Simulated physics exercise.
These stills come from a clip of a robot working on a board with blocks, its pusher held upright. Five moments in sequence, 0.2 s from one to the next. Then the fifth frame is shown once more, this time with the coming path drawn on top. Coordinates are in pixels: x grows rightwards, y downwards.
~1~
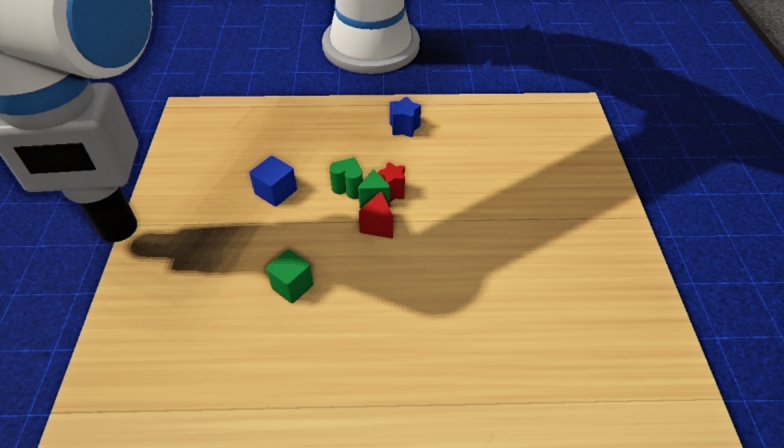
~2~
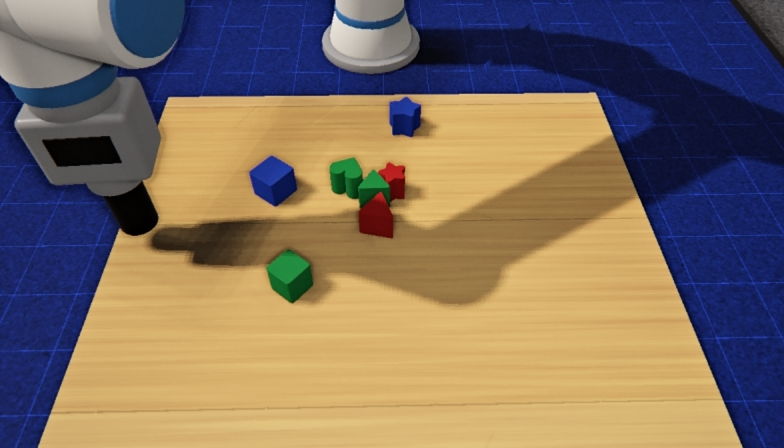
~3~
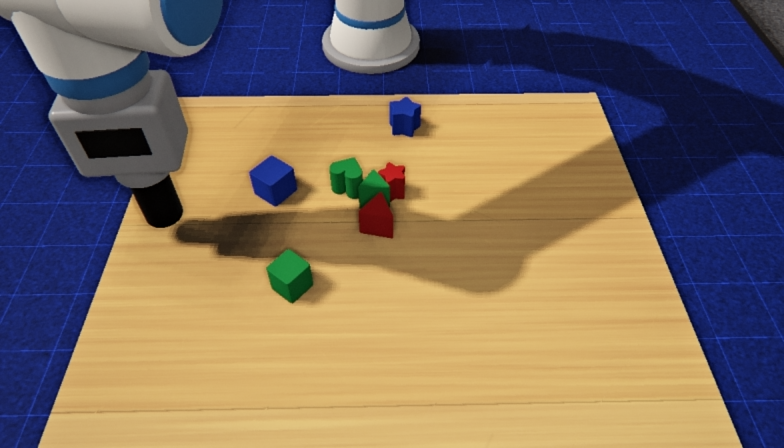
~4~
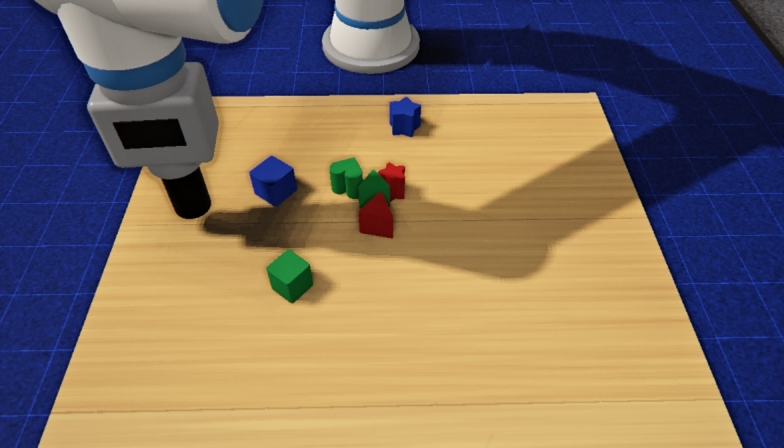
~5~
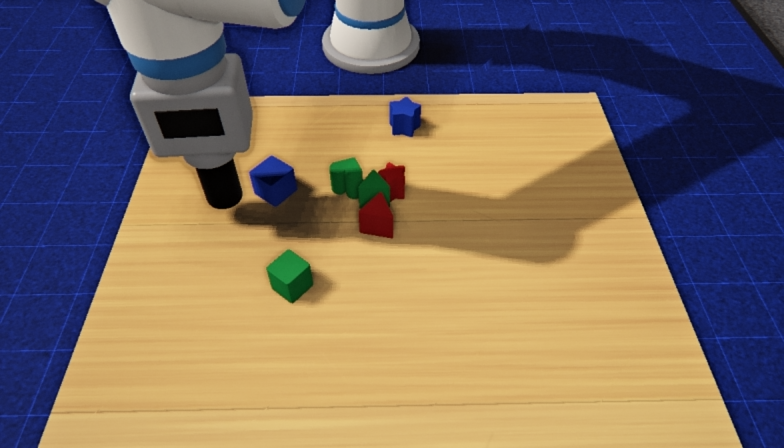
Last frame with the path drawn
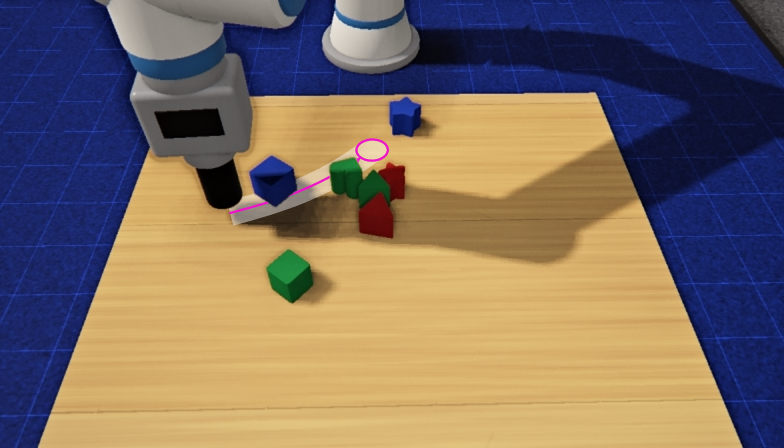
A white and grey robot arm with blue bands and a black cylindrical tip hangs over the left side of a light wooden board on a blue grid floor, seen from above by a still camera. Blue and green cubes lie left of centre, near a cluster of green and red blocks, with a blue star behind. The arm glides steadily right to beside the blue cube, its shadow shifting while the blocks stay still.
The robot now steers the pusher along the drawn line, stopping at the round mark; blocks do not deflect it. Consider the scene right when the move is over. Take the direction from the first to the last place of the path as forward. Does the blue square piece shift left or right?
That's a shift to the left.
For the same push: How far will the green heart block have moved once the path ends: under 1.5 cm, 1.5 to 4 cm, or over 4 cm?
It shifts by 1.5 to 4 cm.
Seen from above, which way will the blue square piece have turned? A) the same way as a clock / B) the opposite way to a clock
Letter B.
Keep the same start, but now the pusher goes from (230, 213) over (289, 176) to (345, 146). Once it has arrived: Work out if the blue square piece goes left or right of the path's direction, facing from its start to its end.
Gets pushed right.
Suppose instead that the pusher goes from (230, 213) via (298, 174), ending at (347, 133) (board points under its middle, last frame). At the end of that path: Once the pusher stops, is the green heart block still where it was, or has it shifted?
It barely shifts, if at all.
The drawn path runs from (230, 213) via (310, 187), ending at (372, 150).
On the path given first. One third of the way, pusher (284, 181); blue square piece (305, 155), turned 15° anticlockwise.
Two thirds of the way, pusher (333, 159); blue square piece (344, 132), turned 35° anticlockwise; green heart block (361, 165), turned 35° clockwise; green triangular piece (376, 182).
At the end, pusher (372, 135); blue square piece (365, 109), turned 65° anticlockwise; green heart block (368, 162), turned 70° clockwise; green triangular piece (376, 182); blue star-shaped block not moved.
